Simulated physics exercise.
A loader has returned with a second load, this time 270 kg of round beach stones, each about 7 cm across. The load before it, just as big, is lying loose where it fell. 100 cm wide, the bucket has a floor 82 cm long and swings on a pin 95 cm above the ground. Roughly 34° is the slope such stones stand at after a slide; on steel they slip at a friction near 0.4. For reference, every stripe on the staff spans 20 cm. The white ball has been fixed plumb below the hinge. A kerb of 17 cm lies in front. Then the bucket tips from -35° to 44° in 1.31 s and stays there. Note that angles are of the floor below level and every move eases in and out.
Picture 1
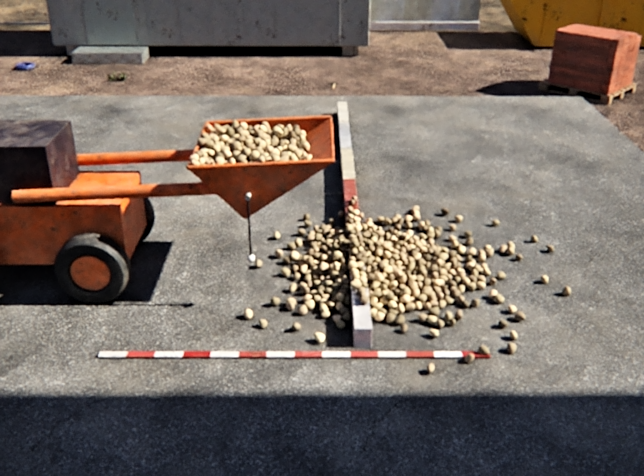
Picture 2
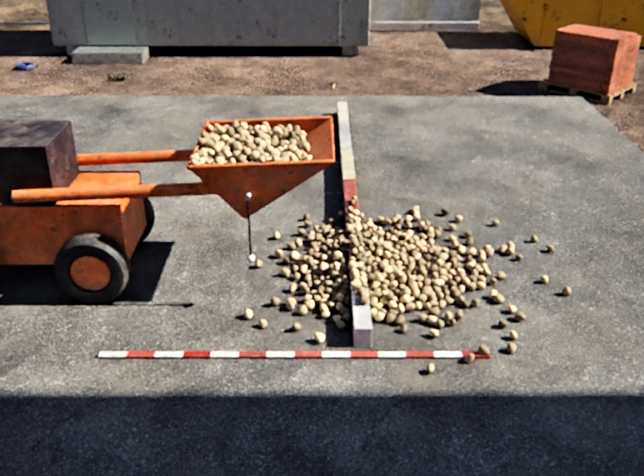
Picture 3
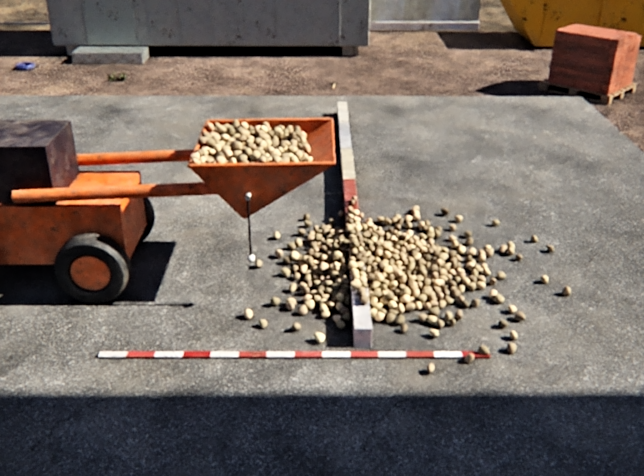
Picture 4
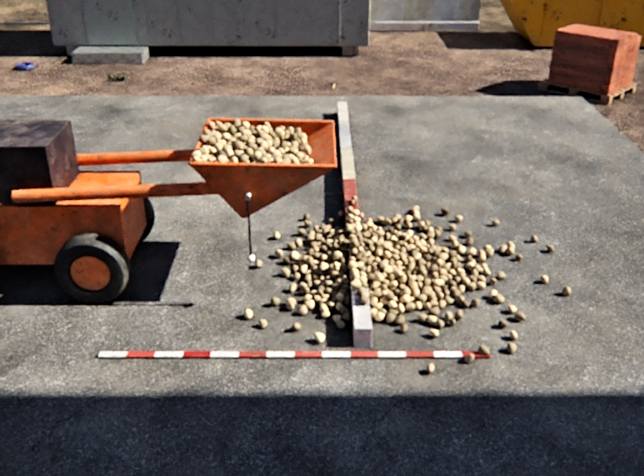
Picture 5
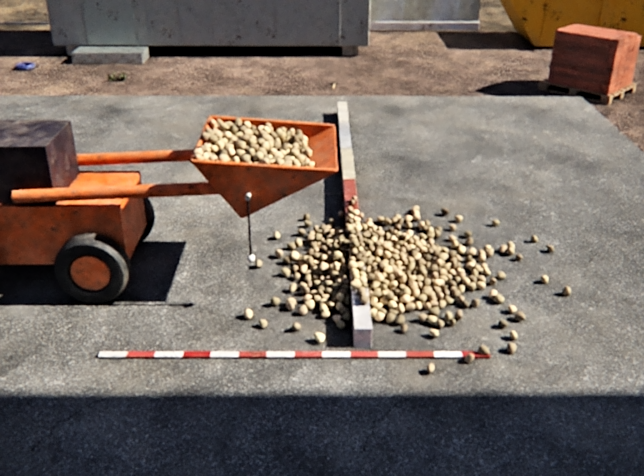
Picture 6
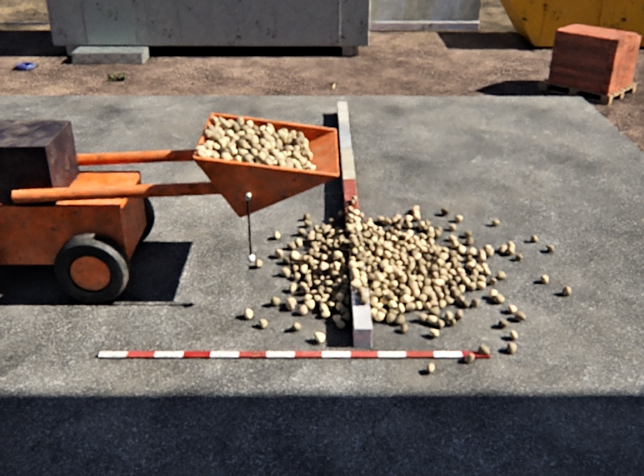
On a sunlit paved yard, an orange machine at left holds up a bucket of round, pale stones beside a low kerb, with more stones lying loose on both sides of it. The bucket barely moves at first, then tilts slightly forward, its right lip dipping while the stones stay inside.
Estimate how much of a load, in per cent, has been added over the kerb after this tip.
Roughly 16 per cent of a load has been added.
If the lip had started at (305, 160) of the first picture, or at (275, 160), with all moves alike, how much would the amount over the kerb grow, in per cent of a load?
First place: Roughly 0 %; second place: Roughly 0 %.
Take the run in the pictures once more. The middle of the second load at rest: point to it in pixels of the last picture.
In the last view, about pixel (323, 260).
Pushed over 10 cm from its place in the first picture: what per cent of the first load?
10 per cent.
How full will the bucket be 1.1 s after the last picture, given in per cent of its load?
25 % still inside.
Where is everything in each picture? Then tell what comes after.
Lip at (334, 161), floor tilted -35°, highest stones at (245, 134). The earlier load is highest near (356, 243), 23 cm above ground level, 37 % on this side of the kerb, 63 % over the kerb, in the first picture.
Lip at (334, 162), floor tilted -35°, highest stones at (236, 133), in the second picture.
Lip at (335, 164), floor tilted -33°, highest stones at (237, 133), in the third picture.
Lip at (336, 167), floor tilted -31°, highest stones at (225, 134), in the fourth picture.
The bucket is at -28°, its lip at (337, 171); the top of the load is at (227, 132), in the fifth picture.
The bucket is at -24°, its lip at (339, 176); the top of the load is at (220, 130), in the sixth picture.
Then, 0.7 s after the last picture the floor is at 32°; in per cent of one load, 98 in the bucket, 40 on this side of the kerb, 63 over the kerb; the foremost stones are at (528, 253).
Then, 1.1 s after the last picture the floor is at 44°; in per cent of one load, 26 in the bucket, 108 on this side of the kerb, 66 over the kerb; the foremost stones are at (528, 253).
Then, 1.5 s after the last picture the floor is at 44°; in per cent of one load, 0 in the bucket, 123 on this side of the kerb, 77 over the kerb; the foremost stones are at (528, 253).
Then, 3.9 s after the last picture the floor is at 44°; in per cent of one load, 0 in the bucket, 122 on this side of the kerb, 78 over the kerb; the foremost stones are at (528, 253). Net gain over the kerb, 16.
